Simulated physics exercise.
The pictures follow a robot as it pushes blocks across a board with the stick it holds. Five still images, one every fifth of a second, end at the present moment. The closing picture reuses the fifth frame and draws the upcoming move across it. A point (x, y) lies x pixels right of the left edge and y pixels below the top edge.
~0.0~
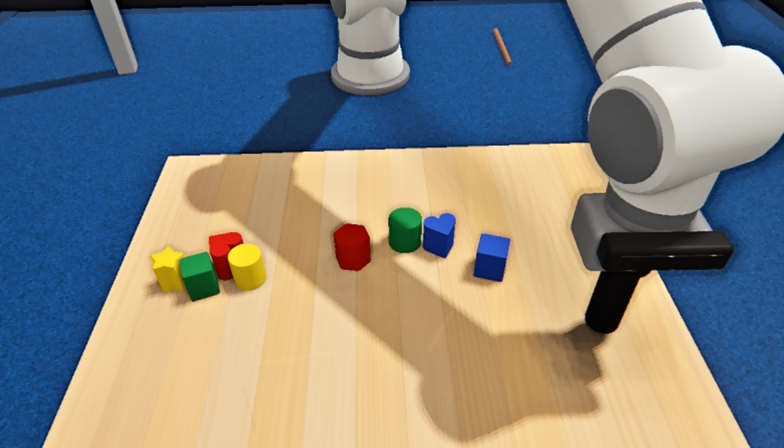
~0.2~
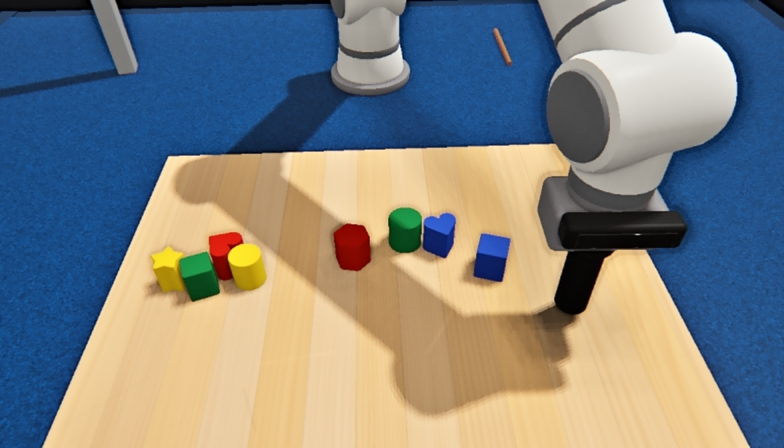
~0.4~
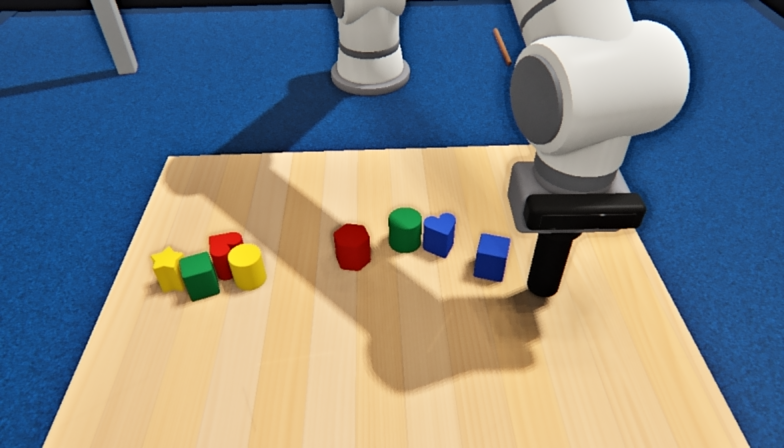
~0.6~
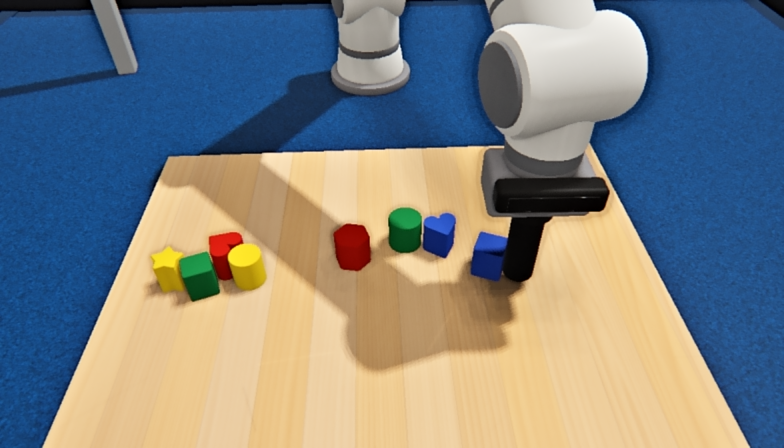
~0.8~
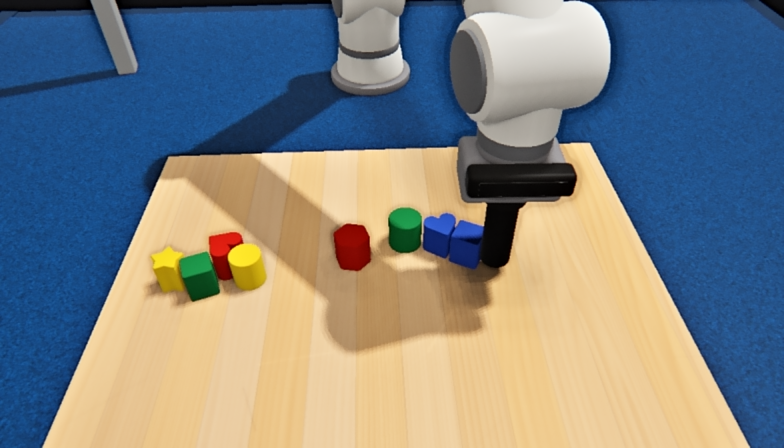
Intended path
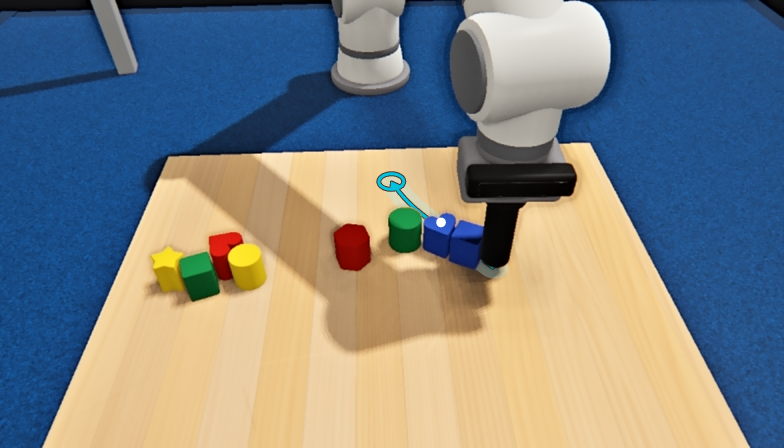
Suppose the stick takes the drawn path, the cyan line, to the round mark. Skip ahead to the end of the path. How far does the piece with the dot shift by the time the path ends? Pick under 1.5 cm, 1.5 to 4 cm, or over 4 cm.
The distance will be above 4 cm.
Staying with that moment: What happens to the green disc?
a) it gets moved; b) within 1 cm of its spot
It's a.
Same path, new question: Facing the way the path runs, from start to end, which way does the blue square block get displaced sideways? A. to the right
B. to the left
Letter B.
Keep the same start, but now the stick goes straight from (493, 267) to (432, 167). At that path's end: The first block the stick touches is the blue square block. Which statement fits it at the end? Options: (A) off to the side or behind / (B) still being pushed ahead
A: Off to the side or behind.
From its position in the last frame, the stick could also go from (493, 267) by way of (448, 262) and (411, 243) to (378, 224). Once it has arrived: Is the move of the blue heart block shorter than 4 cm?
No, that is not what happens.
The line goes from (493, 267) over (452, 237) and (416, 209) to (391, 181); the dot is on the blue heart block.
On the path given first. One third of the way, stick at (453, 227); green disc at (370, 211); blue heart block at (401, 201), turned 15° anticlockwise; blue square block at (427, 204), turned 15° anticlockwise.
Two thirds of the way, stick at (416, 199); green disc at (367, 210); blue heart block at (364, 190), turned 40° anticlockwise; blue square block at (388, 185), turned 40° anticlockwise.
At the end, stick at (391, 172); green disc at (367, 210); blue heart block at (359, 191), turned 50° anticlockwise; blue square block at (381, 183), turned 55° anticlockwise.
